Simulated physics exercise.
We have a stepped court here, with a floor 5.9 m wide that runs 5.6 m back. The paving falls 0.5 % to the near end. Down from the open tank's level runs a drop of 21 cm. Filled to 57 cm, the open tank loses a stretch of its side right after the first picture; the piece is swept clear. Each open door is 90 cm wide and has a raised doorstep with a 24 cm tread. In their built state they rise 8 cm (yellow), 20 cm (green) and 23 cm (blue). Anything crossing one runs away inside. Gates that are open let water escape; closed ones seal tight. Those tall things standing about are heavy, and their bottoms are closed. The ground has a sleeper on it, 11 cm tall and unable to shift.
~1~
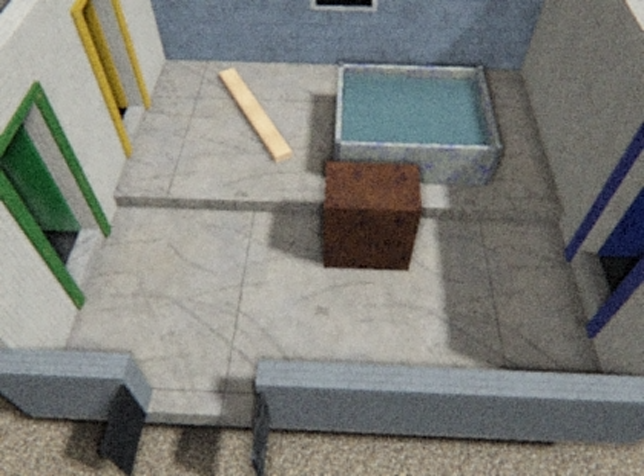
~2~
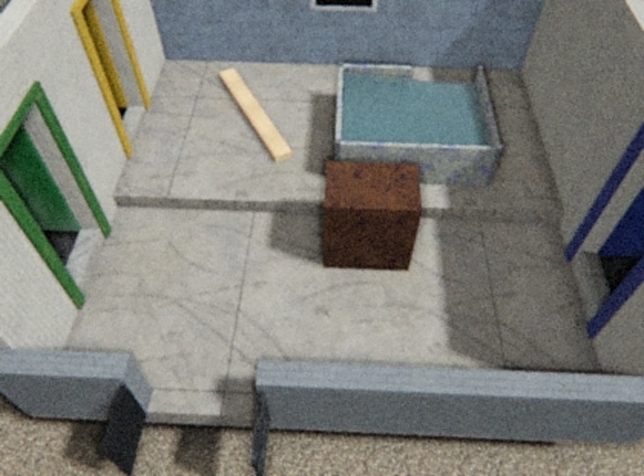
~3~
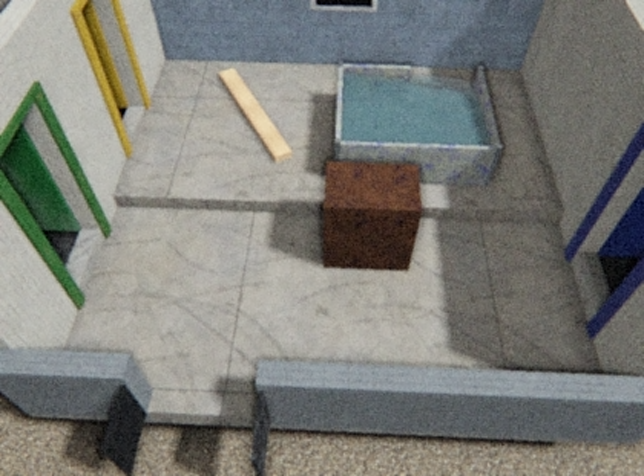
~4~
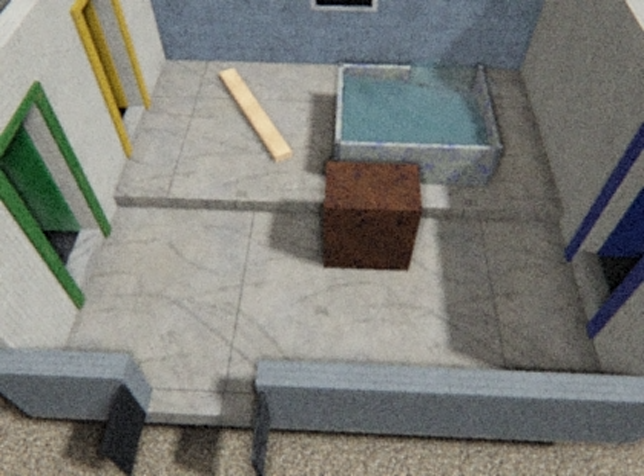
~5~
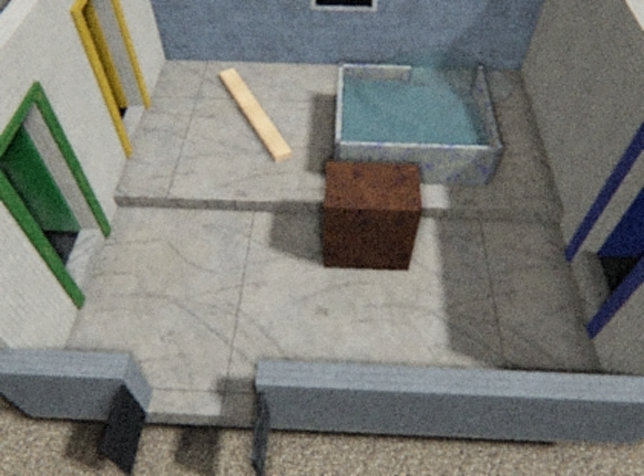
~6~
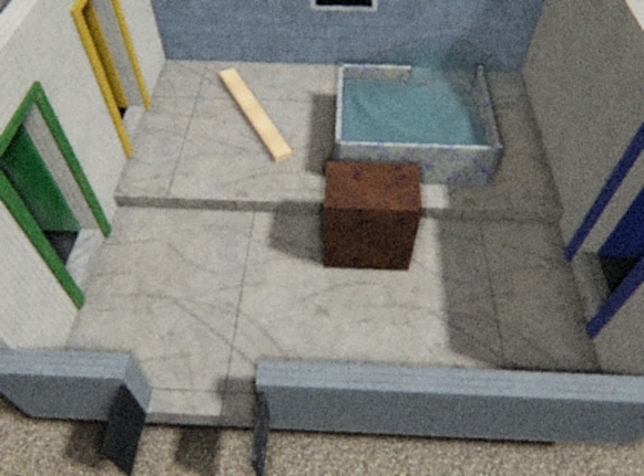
Water draining slowly from an open tank through a gap in its far side, behind a still brown block in a stepped court.
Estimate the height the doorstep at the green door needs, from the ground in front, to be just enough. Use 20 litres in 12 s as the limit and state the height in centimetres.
It needs some 6 cm.
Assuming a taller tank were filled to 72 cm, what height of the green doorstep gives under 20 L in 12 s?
Then around 10.0 centimetres.
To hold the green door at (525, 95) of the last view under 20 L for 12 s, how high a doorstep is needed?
Minimum: Close to 29 cm.
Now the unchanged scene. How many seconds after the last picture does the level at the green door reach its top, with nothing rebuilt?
Crest at t of about 10.5 s.
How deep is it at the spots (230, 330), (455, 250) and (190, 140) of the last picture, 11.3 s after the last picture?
About 8, 4 and 2 cm respectively.
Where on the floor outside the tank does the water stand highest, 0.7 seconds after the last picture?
Check close to (513, 70).
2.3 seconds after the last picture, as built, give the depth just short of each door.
Yellow 0, green 0, blue 3 cm.
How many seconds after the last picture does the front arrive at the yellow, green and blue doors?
The yellow door at 2.6 s, the green door at 4.0 s and the blue door at 1.8 s.
Then, 0.7 s after the last picture water covers 15 % of the floor, deepest (54 cm) near (513, 70); it has not reached the green door.
Then, 2.3 s after the last picture water covers 40 % of the floor, deepest (28 cm) near (513, 70); it has not reached the green door.
Then, 11.3 s after the last picture water covers 90 % of the floor, deepest (11 cm) near (302, 244); 9 cm at the green door, 0 litres in over its 20 cm doorstep.
At the green door as built, the water peaked near 11 cm, 10.7 s after the last picture.
With a doorstep of 5 cm, 33 litres would have come in within the 12 s; with 8 cm, 7 litres. So under 20 litres takes about 6 cm.
